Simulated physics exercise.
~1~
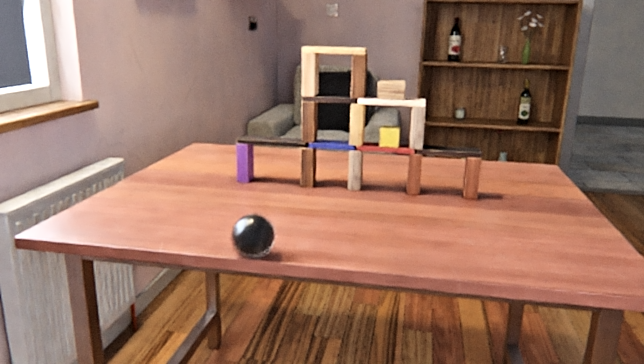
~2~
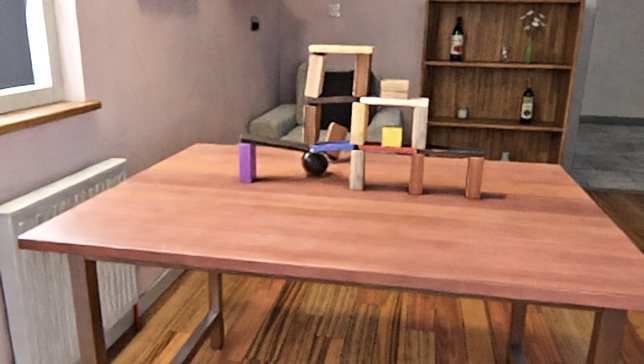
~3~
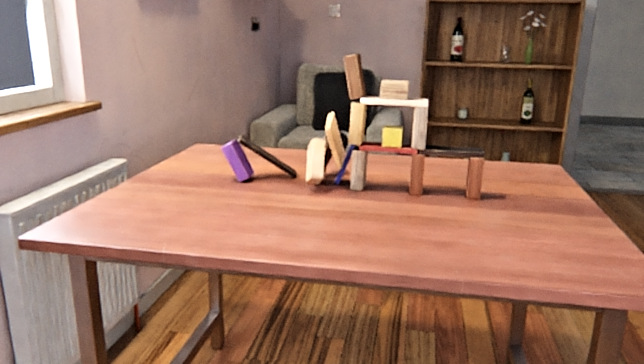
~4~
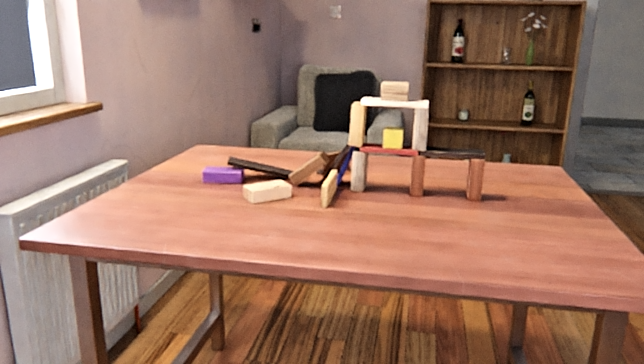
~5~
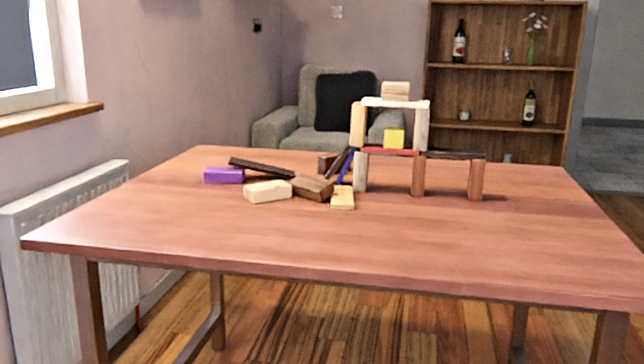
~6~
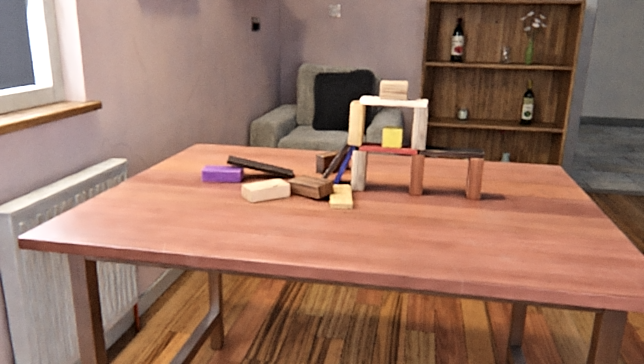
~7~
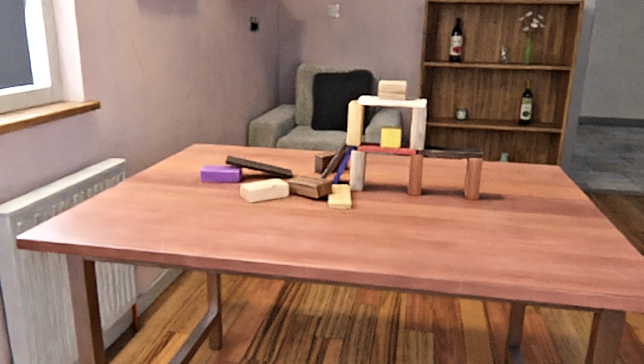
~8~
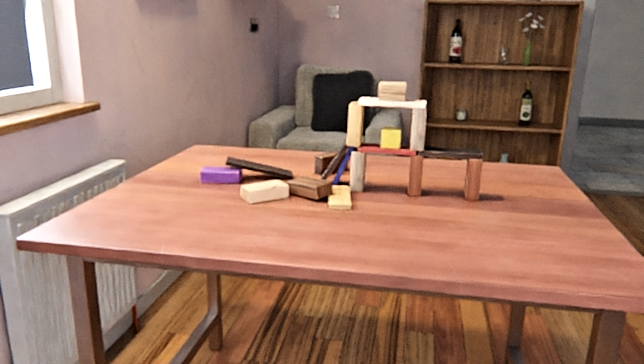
Dark ball rolling across a table into a block structure, toppling its left side while the right side stays standing.
